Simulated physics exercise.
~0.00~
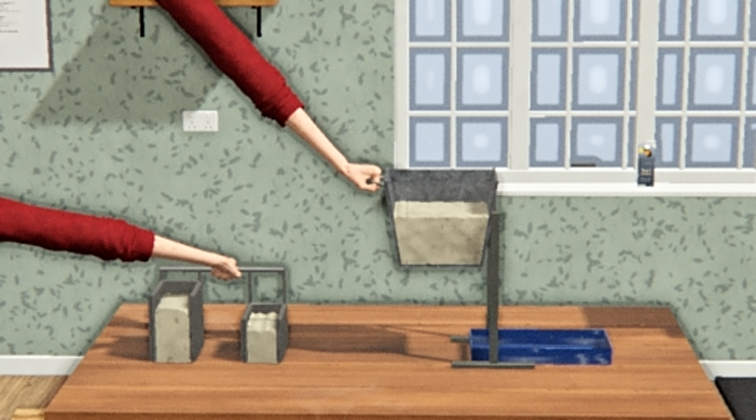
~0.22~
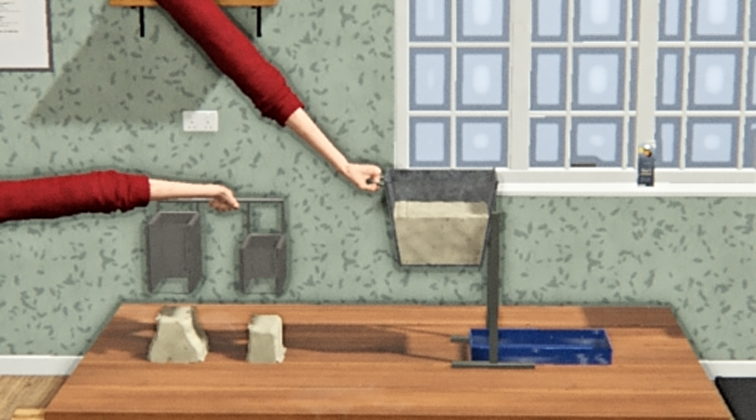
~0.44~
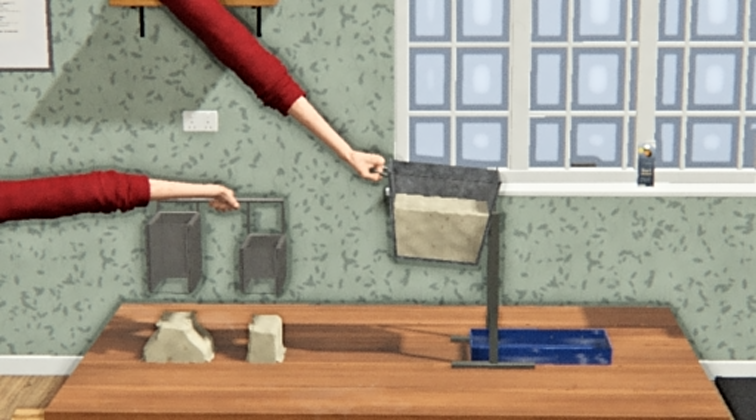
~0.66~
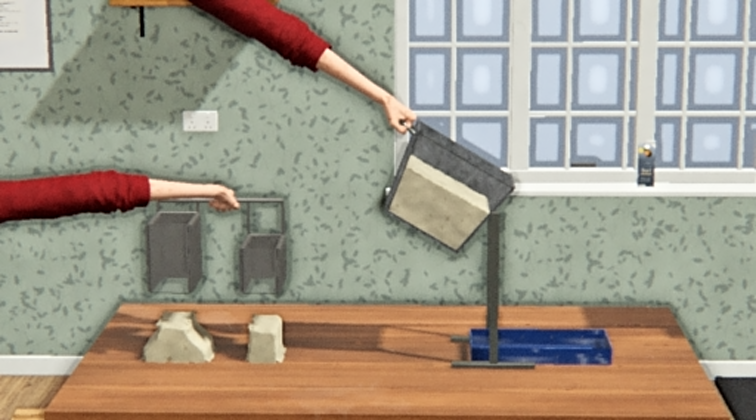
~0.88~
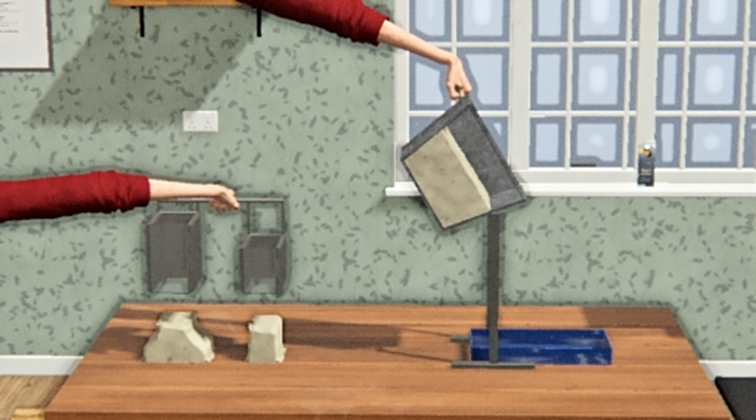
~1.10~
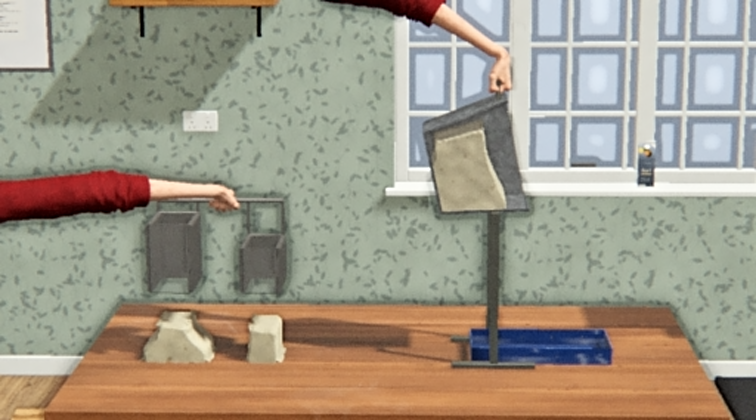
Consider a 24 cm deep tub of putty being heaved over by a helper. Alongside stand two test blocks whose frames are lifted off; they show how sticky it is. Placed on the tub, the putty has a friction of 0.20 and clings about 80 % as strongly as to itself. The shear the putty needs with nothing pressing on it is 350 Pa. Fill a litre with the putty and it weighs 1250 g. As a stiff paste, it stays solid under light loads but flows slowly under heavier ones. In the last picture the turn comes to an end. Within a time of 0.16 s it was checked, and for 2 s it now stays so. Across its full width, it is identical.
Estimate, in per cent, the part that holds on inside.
The part holding on inside is about 67 %.
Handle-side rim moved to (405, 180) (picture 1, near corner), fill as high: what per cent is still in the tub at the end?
I'd say around 100 percent would remain in the tub at the end.
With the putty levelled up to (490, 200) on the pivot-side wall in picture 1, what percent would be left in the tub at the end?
I'd say close to 50 % stays in the tub.
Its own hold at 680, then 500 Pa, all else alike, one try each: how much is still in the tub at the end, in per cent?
100 %, then 100 %.
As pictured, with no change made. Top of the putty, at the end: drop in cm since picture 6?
Roughly 12 cm.
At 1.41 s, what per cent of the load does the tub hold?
Near 80 %.
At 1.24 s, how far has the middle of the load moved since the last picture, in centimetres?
Close to 5 centimetres.
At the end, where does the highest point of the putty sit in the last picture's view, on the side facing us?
Peak location: Approx. (454, 173).
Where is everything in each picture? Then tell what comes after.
The first frame shows handle-side rim at (387, 182), tilt 0 degrees; highest point of the putty at (485, 216); test blocks 17 cm, 11 cm high (left to right).
The second frame shows handle-side rim at (387, 182), tilt 0 degrees; highest point of the putty at (485, 216); test blocks 13 cm, 10 cm high (left to right).
The third frame shows handle-side rim at (391, 172), tilt 5 degrees; highest point of the putty at (400, 208); test blocks 11 cm, 10 cm high (left to right).
The fourth frame shows handle-side rim at (420, 132), tilt 31 degrees; highest point of the putty at (411, 168); test blocks 11 cm, 10 cm high (left to right).
The fifth frame shows handle-side rim at (471, 106), tilt 60 degrees; highest point of the putty at (440, 133); test blocks 11 cm, 10 cm high (left to right).
The sixth frame shows handle-side rim at (507, 104), tilt 78 degrees; highest point of the putty at (478, 131); test blocks 11 cm, 10 cm high (left to right).
By 1.24 s, the tub is at 78 degrees and holds 99 %.
By 1.41 s, the tub is at 78 degrees and holds 81 %.
By 1.58 s, the tub is at 78 degrees and holds 69 %.
By 1.75 s, the tub is at 78 degrees and holds 67 %.
By 3.10 s, at the end, the tub is at 78 degrees and holds 67 %.
